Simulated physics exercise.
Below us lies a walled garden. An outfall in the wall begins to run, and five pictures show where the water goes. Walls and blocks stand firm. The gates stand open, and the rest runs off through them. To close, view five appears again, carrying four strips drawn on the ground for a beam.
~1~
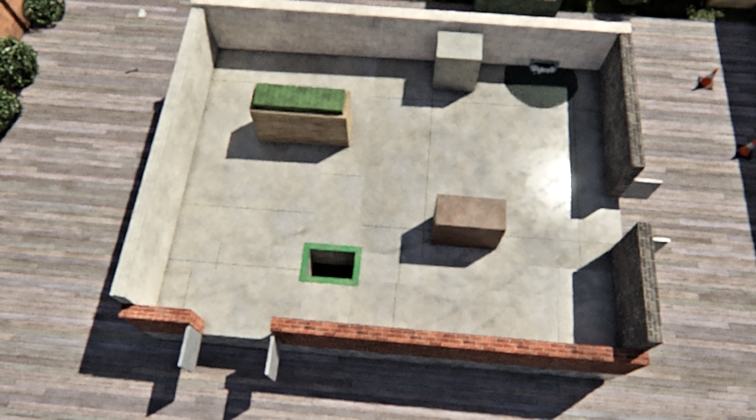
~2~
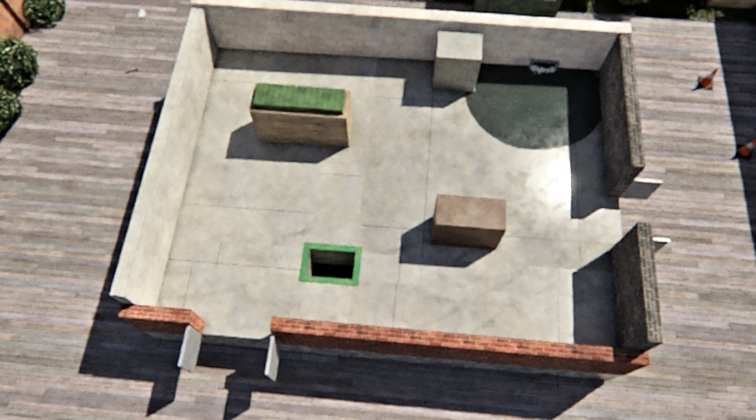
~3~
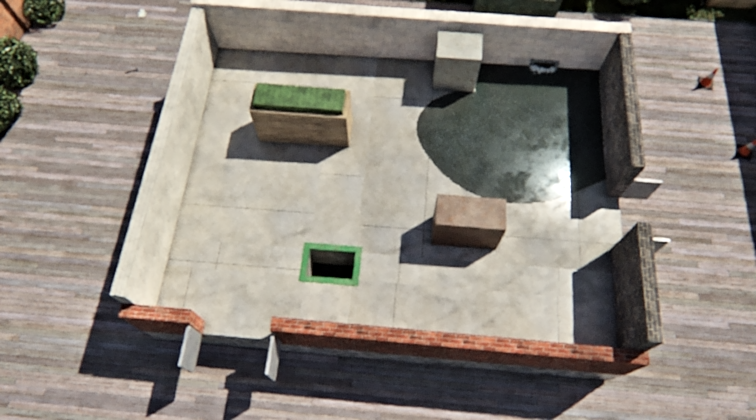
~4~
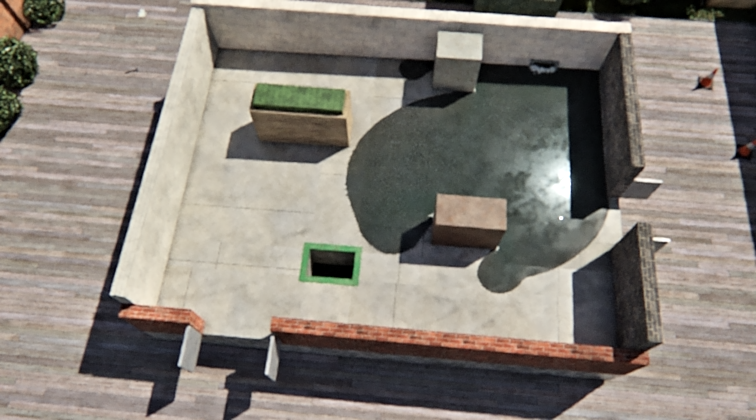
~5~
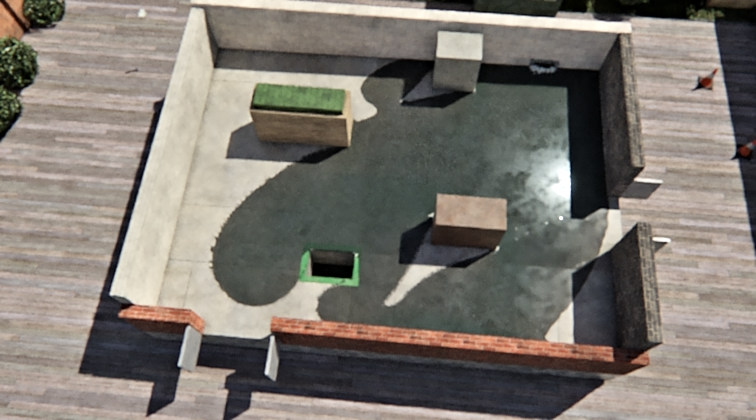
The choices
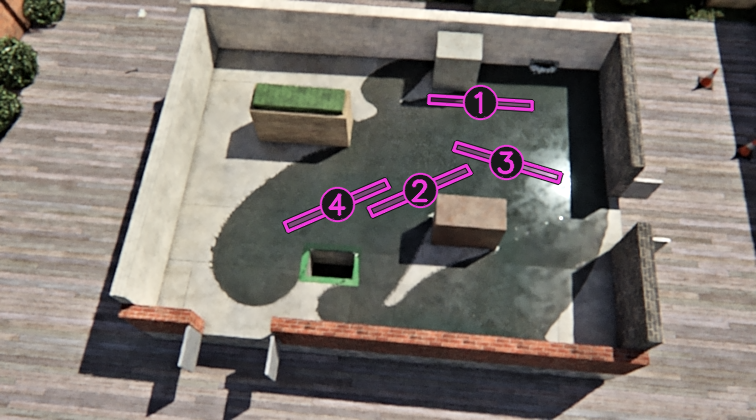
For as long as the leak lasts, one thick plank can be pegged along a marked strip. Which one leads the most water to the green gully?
Best: 4.
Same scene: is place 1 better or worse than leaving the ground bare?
Place 1 is worse.
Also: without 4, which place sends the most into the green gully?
2.
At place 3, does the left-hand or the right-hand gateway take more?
The left gate.
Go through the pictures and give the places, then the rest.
Outfall at (544, 64); green gully at (331, 264); open gate at (242, 325); open gate at (609, 222); 3 % of the ground under water, visible out to (560, 102); green gully still dry, in the first frame.
In the second frame, 10 % of the ground under water, visible out to (518, 144); green gully still dry.
In the third frame, 21 % of the ground under water, visible out to (450, 170); green gully still dry.
In the fourth frame, 37 % of the ground under water, visible out to (372, 236); green gully still dry.
In the fifth frame, 58 % of the ground under water, visible out to (230, 288); green gully taking water.
In magenta, 1 from (429, 99) to (532, 105); 2 from (370, 212) to (468, 169); 3 from (455, 146) to (559, 178); 4 from (286, 226) to (387, 183).
With 1, about 19 % of the stream goes into the green gully, about 80 % out by the gates.
With 2, about 27 % of the stream goes into the green gully, about 72 % out by the gates.
With 3, about 17 % of the stream goes into the green gully, about 82 % out by the gates.
With 4, about 34 % of the stream goes into the green gully, about 64 % out by the gates.
